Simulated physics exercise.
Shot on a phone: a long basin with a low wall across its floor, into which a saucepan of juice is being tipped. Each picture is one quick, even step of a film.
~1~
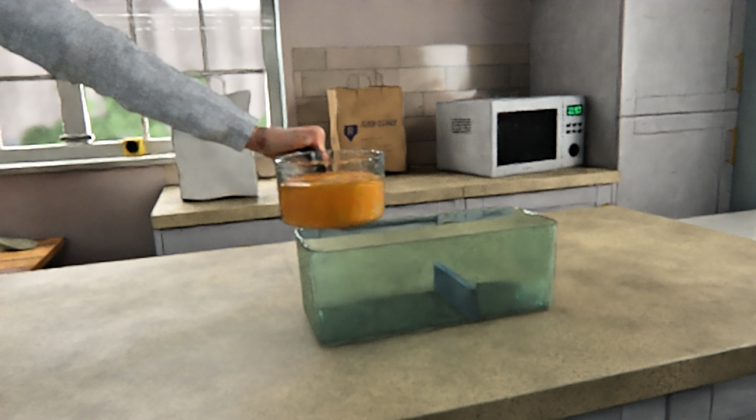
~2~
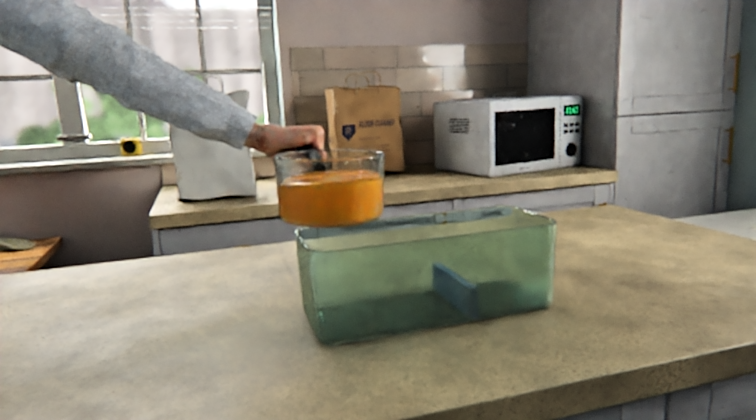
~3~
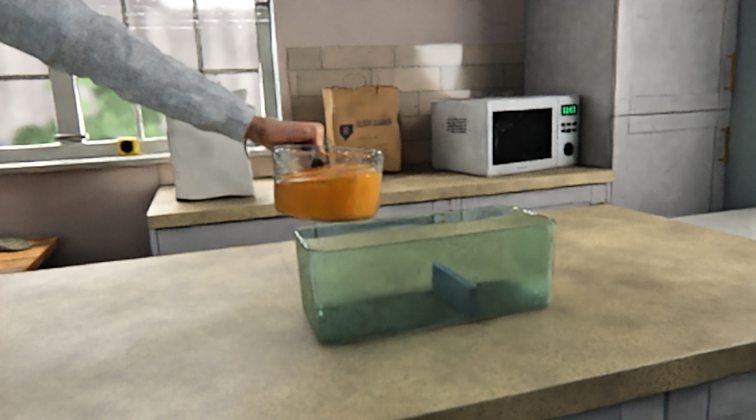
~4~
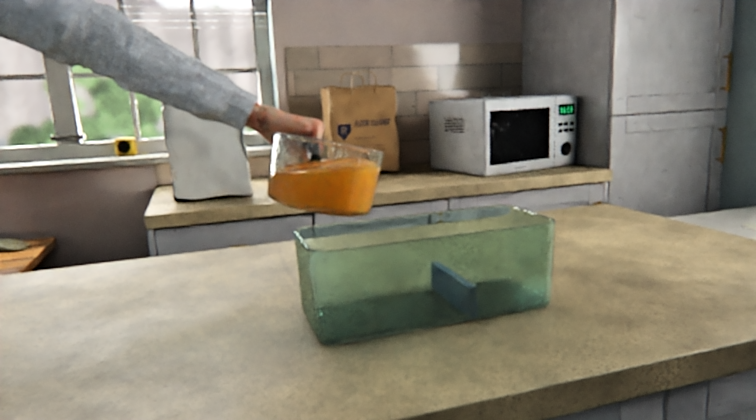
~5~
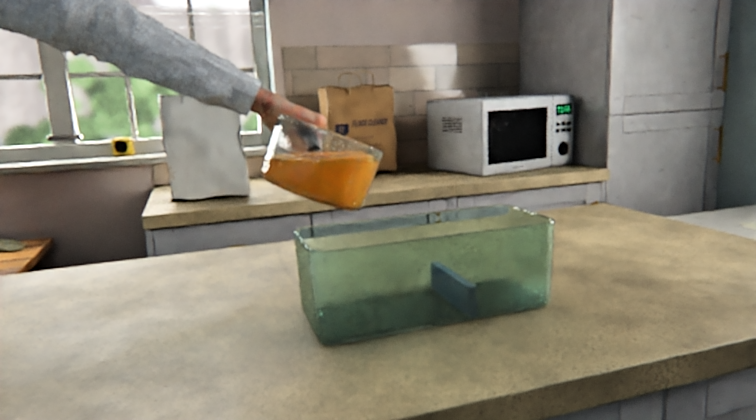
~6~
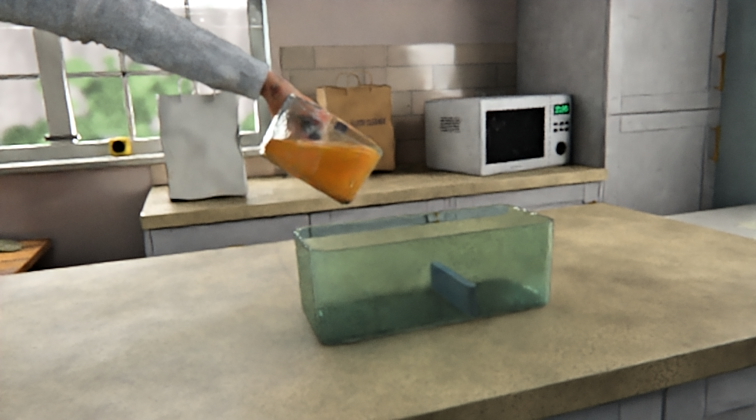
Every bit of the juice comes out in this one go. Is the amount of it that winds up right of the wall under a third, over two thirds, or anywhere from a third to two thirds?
The right of the wall is going to hold one third to two thirds.
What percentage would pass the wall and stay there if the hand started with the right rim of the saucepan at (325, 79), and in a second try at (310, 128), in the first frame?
It comes out at around 15 percent and then around 10 percent.
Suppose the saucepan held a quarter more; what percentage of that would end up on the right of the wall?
Estimate: Close to 55 per cent.
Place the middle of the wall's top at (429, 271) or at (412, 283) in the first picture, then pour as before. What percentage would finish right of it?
About 75 per cent, then about 80 per cent.
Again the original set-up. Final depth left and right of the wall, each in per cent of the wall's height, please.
Once still, it is 30 % on the left and 50 % on the right.
A moment on, the saucepan is tipped on its side and 47 per cent is still to pour, 6 is left of the wall and 0 right of it.
Next, the saucepan is tipped right over and 6 per cent is still to pour, 15 is left of the wall and 64 right of it.
Then the saucepan is tipped right over and 1 per cent is still to pour, 27 is left of the wall and 51 right of it.
Later the saucepan is tipped right over and 0 per cent is still to pour, 40 is left of the wall and 53 right of it.
Finally, 42 per cent lies left of the wall, 52 right of it and 6 outside.
